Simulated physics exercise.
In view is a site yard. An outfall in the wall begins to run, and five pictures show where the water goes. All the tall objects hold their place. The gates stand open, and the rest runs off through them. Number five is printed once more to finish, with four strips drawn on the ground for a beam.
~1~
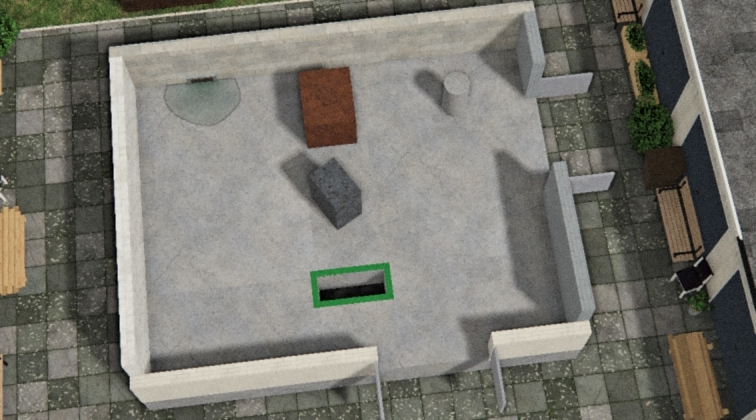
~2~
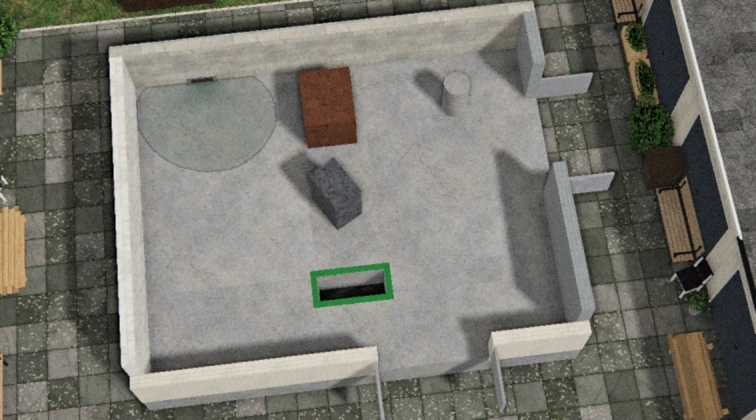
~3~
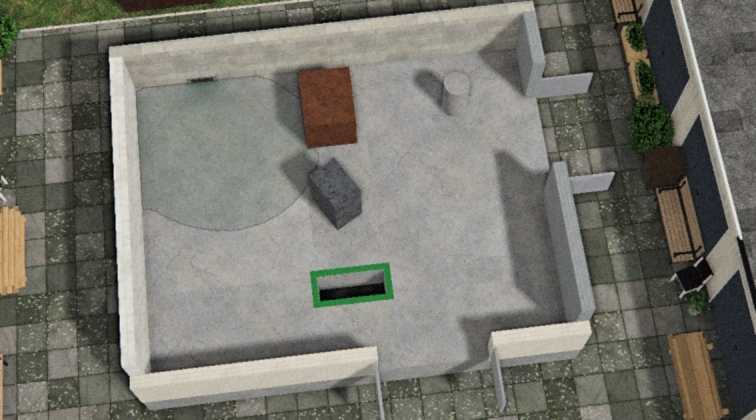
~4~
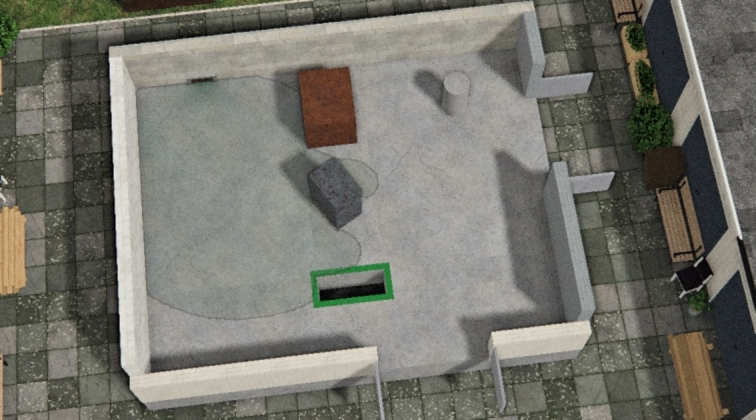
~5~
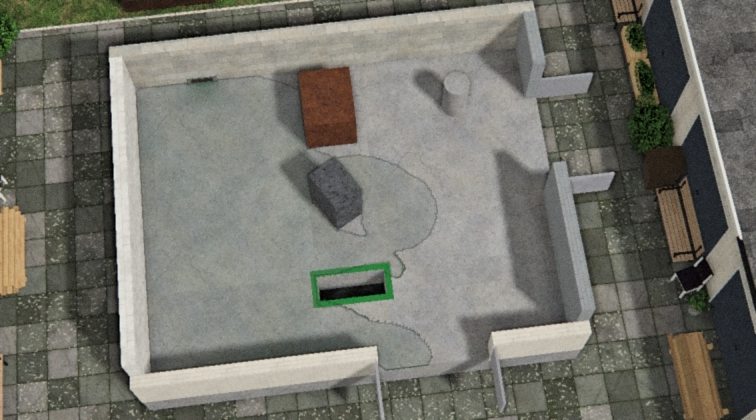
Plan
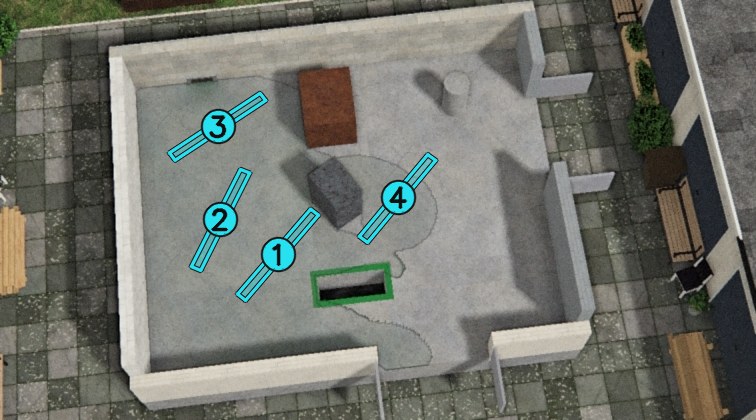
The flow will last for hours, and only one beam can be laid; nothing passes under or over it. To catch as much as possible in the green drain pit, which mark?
Spot 4.
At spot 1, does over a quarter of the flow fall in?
No.
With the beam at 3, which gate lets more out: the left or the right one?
The left one.
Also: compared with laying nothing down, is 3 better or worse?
Spot 3 is worse.
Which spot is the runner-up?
2 it is.
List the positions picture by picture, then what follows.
The first frame shows outfall at (202, 79); green drain pit at (352, 285); open gate at (432, 352); open gate at (534, 146); front seen at (186, 118), 3 % of the ground wet; green drain pit still dry.
The second frame shows front seen at (217, 167), 10 % of the ground wet; green drain pit still dry.
The third frame shows front seen at (246, 224), 21 % of the ground wet; green drain pit still dry.
The fourth frame shows front seen at (310, 297), 37 % of the ground wet; green drain pit still dry.
In the fifth frame, 51 % of the ground is wet; green drain pit taking water.
On the marked copy, 1 from (241, 297) to (314, 212); 2 from (196, 268) to (245, 171); 3 from (172, 156) to (262, 96); 4 from (363, 239) to (431, 157).
Choosing 1, about 11 % of the stream goes into the green drain pit, about 88 % out by the gates.
Choosing 2, about 23 % of the stream goes into the green drain pit, about 75 % out by the gates.
Choosing 3, about 13 % of the stream goes into the green drain pit, about 85 % out by the gates.
Choosing 4, about 35 % of the stream goes into the green drain pit, about 62 % out by the gates.
